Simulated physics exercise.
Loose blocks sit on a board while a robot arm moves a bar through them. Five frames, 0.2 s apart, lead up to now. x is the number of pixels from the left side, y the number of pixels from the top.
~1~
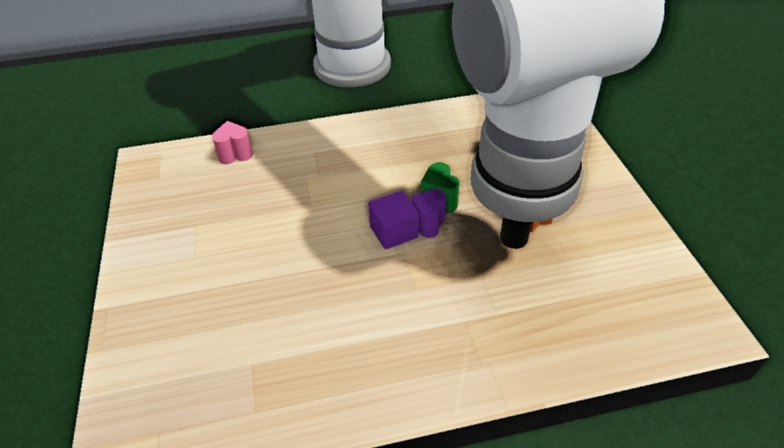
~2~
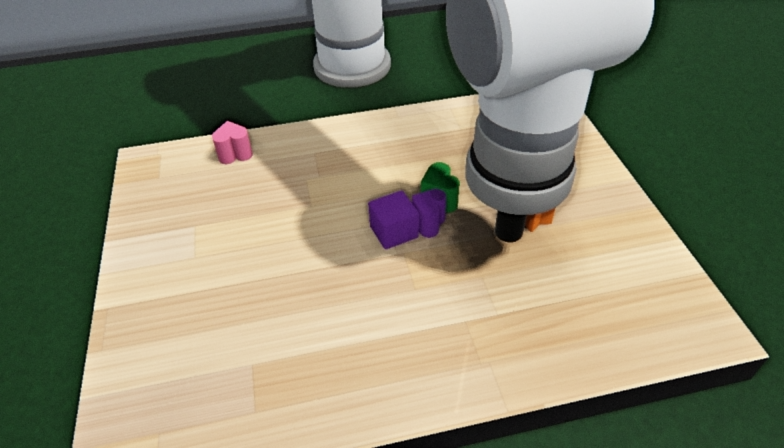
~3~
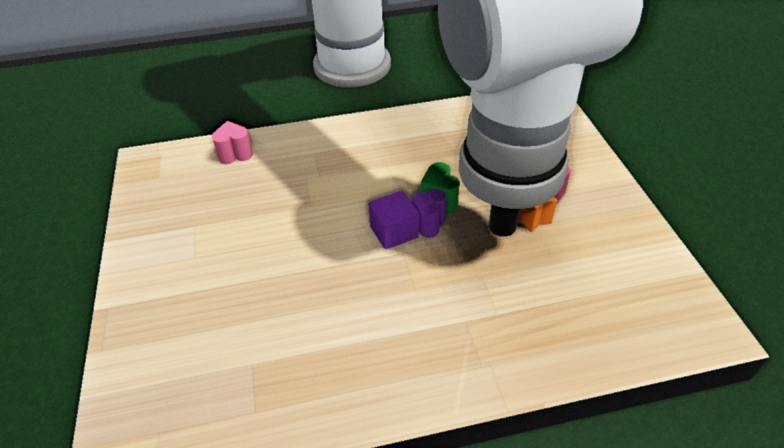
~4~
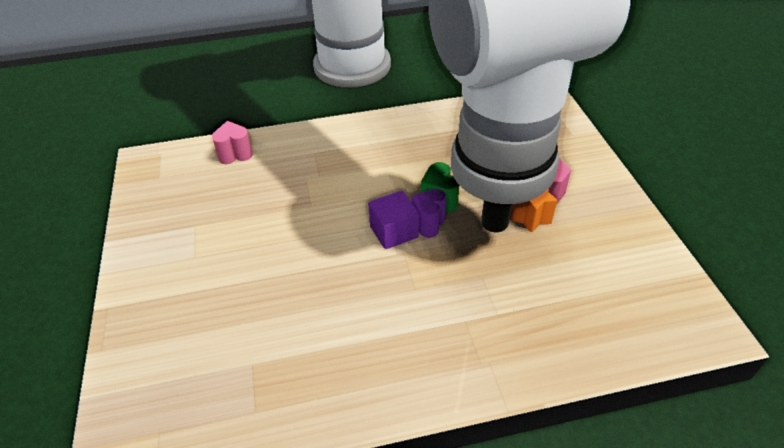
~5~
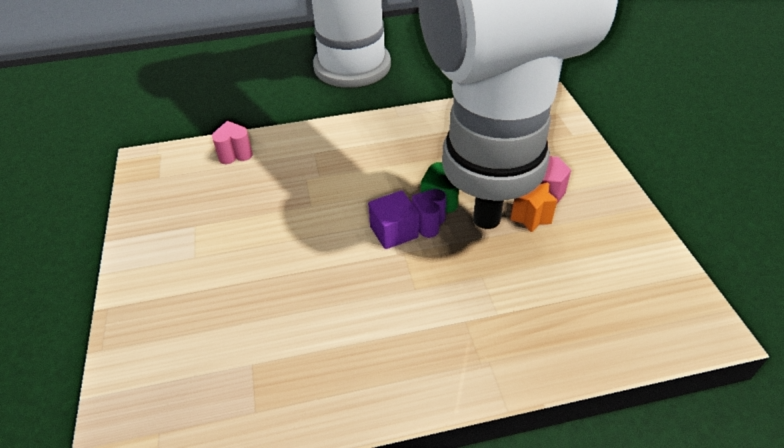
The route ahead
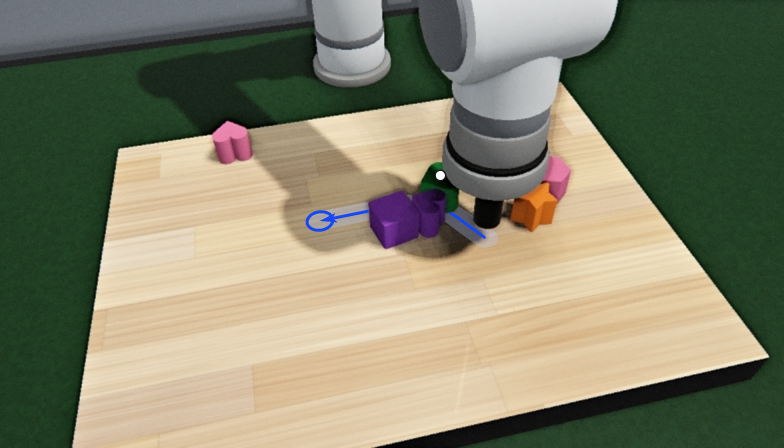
A grey-and-white robot arm holding a short black bar glides slowly left and slightly away across a pale wooden board on a green surface, seen from above at an angle by a still camera. Two purple blocks and a green one sit together near the middle, with a pink heart-shaped block at the far left. As the arm shifts, an orange star-shaped block and another pink piece come into view on its right, and no block moves.
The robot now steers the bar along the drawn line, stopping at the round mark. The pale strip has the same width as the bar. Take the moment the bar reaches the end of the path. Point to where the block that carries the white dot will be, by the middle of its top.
For the centre of its top, I'd go with (412, 156).
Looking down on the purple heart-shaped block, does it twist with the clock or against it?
From the top: Counterclockwise.
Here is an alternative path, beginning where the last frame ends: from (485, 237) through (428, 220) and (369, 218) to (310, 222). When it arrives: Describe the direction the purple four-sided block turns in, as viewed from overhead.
The block spins anticlockwise.
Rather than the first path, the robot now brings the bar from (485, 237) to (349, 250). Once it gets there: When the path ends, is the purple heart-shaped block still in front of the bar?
No - that is not the case.
The line goes from (485, 237) by way of (438, 207) and (379, 209) to (320, 221); the dot is on the green heart-shaped block.
The first path, step by step. One third of the way, bar (438, 189); purple four-sided block (385, 208), turned 20° anticlockwise; purple heart-shaped block (414, 193), turned 30° anticlockwise; green heart-shaped block (422, 162), turned 10° clockwise.
Two thirds of the way, bar (377, 192); purple four-sided block (365, 223), turned 70° anticlockwise; purple heart-shaped block (361, 199), turned 75° anticlockwise; green heart-shaped block (412, 156), turned 45° clockwise.
At the end, bar (317, 204); purple four-sided block (363, 226), turned 80° anticlockwise; purple heart-shaped block (318, 215), turned 125° anticlockwise; green heart-shaped block (412, 156), turned 45° clockwise; orange star-shaped block unmoved.
